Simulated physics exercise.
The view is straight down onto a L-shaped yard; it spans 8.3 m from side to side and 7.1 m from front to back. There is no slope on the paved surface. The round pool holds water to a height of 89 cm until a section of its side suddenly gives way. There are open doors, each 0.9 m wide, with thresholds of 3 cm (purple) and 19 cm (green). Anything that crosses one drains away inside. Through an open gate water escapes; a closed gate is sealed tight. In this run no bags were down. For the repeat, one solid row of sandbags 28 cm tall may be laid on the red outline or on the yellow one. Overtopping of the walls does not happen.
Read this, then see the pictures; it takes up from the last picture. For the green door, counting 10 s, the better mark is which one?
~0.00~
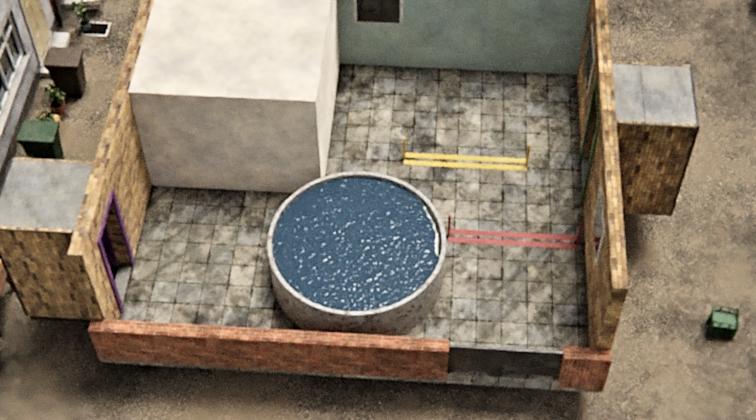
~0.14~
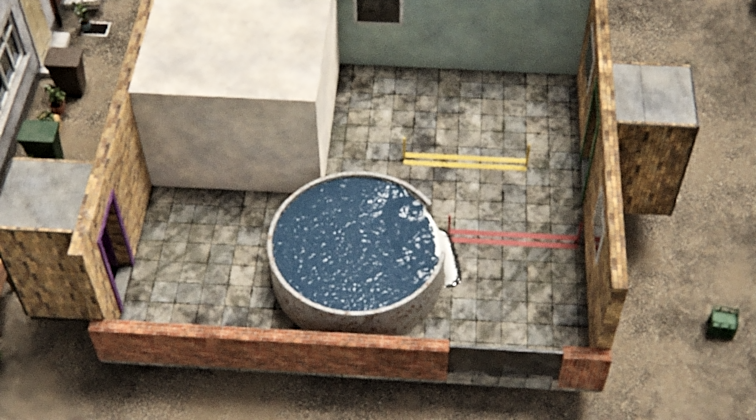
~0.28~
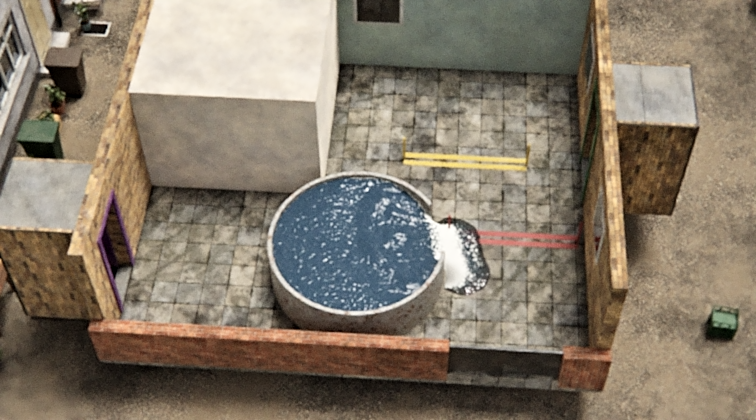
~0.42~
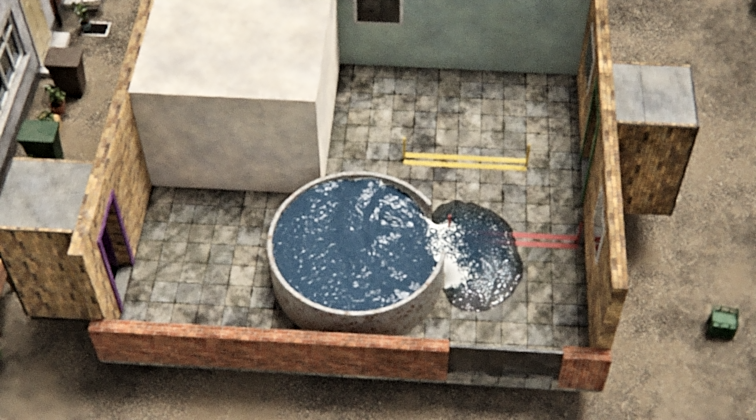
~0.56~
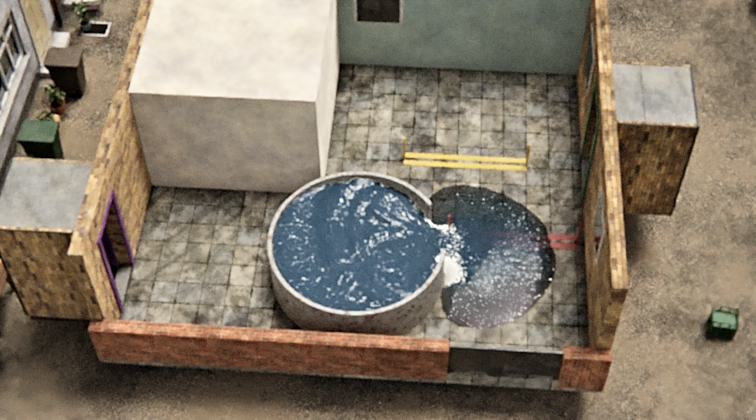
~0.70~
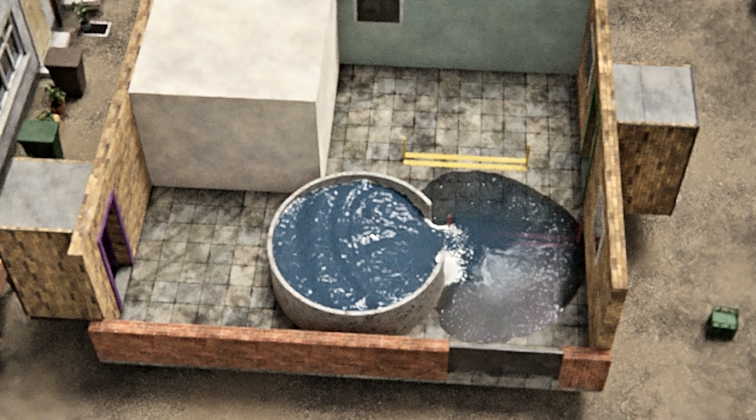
It is the red one.
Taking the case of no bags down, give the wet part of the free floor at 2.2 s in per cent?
Something near 40 per cent.
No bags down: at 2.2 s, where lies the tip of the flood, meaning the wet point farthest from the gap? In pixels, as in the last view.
Front tip: Around pixel (577, 77).
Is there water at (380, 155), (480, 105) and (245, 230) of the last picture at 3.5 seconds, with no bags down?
Respectively: Clear, covered and clear.
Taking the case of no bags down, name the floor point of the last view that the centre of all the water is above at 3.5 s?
I'd put it at around pixel (440, 241).
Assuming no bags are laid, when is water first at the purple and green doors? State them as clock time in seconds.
Purple door 5.5 seconds, green door 0.9 seconds.
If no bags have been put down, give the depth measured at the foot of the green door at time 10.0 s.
I'd put it at around 20.5 centimetres deep.
After 1.4 s water covers 35 % of the floor and is deepest (48 cm) near (448, 260) in the run without bags; in at the green door, 1 L with no bags, 0 L with the row on red, 3 L on yellow.
After 2.2 s water covers 40 % of the floor and is deepest (46 cm) near (590, 361) in the run without bags; in at the green door, 26 L with no bags, 0 L with the row on red, 43 L on yellow.
After 3.5 s water covers 50 % of the floor and is deepest (40 cm) near (568, 76) in the run without bags; in at the green door, 63 L with no bags, 1 L with the row on red, 123 L on yellow.
After 6.0 s water covers 85 % of the floor and is deepest (28 cm) near (578, 89) in the run without bags; in at the green door, 77 L with no bags, 1 L with the row on red, 161 L on yellow.
After 10.0 s water covers 100 % of the floor and is deepest (24 cm) near (568, 76) in the run without bags; in at the green door, 79 L with no bags, 1 L with the row on red, 165 L on yellow.
